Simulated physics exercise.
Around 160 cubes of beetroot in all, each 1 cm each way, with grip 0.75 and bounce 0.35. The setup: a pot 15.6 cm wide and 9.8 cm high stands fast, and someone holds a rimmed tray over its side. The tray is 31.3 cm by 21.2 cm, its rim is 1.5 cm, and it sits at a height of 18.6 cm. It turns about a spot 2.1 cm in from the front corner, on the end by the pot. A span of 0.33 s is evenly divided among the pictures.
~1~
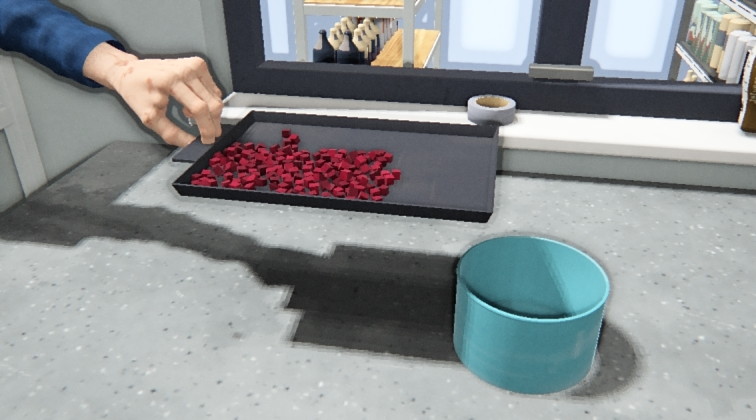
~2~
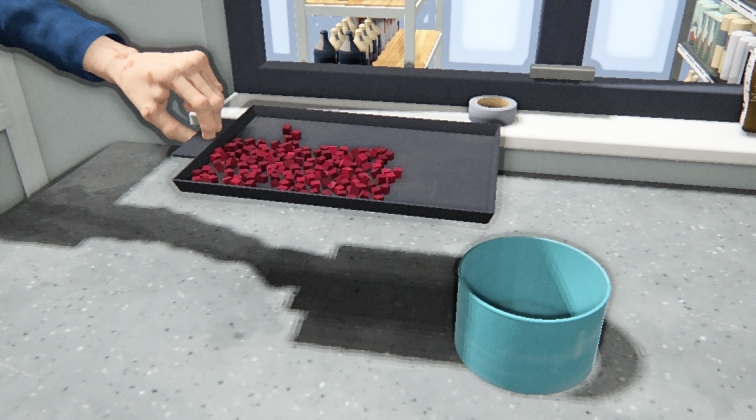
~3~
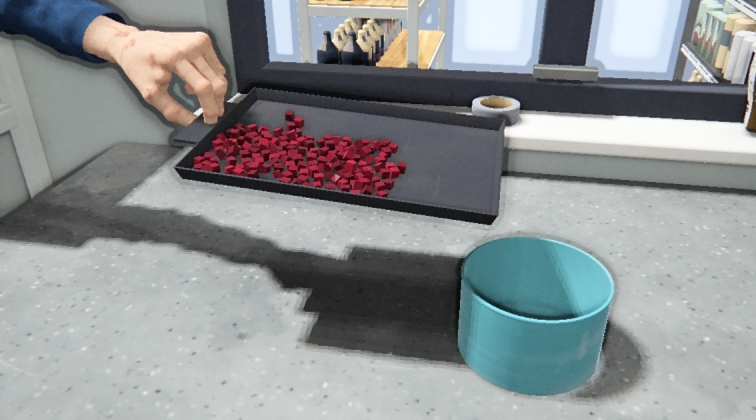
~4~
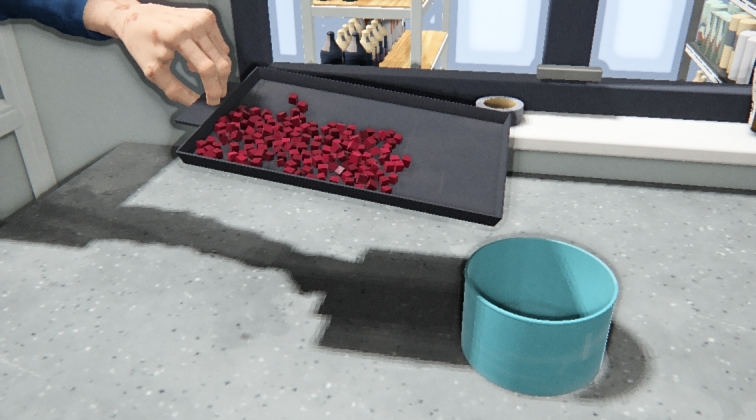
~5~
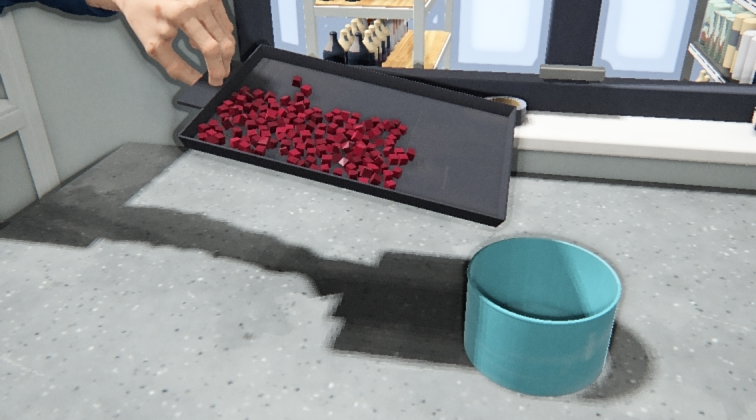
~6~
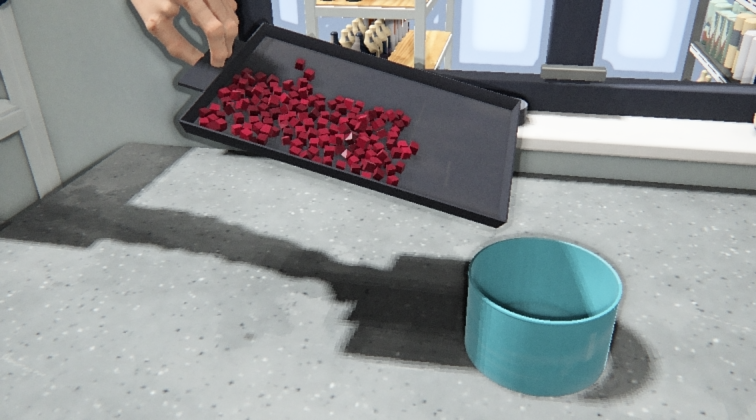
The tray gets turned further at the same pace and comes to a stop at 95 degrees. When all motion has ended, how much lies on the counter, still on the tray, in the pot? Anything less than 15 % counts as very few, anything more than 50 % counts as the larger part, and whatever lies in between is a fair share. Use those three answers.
Counter: The larger part. Left on the tray: Very few. Pot: A fair share.
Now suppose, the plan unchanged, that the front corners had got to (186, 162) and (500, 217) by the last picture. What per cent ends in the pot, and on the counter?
Split: Pot = 5, counter = 95.
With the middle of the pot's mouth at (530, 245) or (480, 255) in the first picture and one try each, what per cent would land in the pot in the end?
Close to 0 in a hundred, then close to 0 in a hundred.
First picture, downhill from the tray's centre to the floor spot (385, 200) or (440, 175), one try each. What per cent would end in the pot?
Around 10 % for the first direction, around 75 % for the second.
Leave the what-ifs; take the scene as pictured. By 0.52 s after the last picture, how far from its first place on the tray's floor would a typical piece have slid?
Displacement on the tray: Roughly 9 cm.
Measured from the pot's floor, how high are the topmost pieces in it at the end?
Height: Approx. 2.0 cm.
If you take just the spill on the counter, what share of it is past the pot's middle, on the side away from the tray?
Roughly 70 per cent.
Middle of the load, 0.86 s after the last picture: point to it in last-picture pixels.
At that time the load is centred around (519, 281).
Then, 0.52 s after the last picture, tilt 55 degrees; the tray holds 95 %, the pot 0 %.
Then, 0.86 s after the last picture, tilt 79 degrees; the tray holds 35 %, the pot 10 %.
Then, 1.30 s after the last picture, tilt 95 degrees; the tray holds 0 %, the pot 40 %.
In the end, counter 60 %, tray 0 %, pot 40 %.
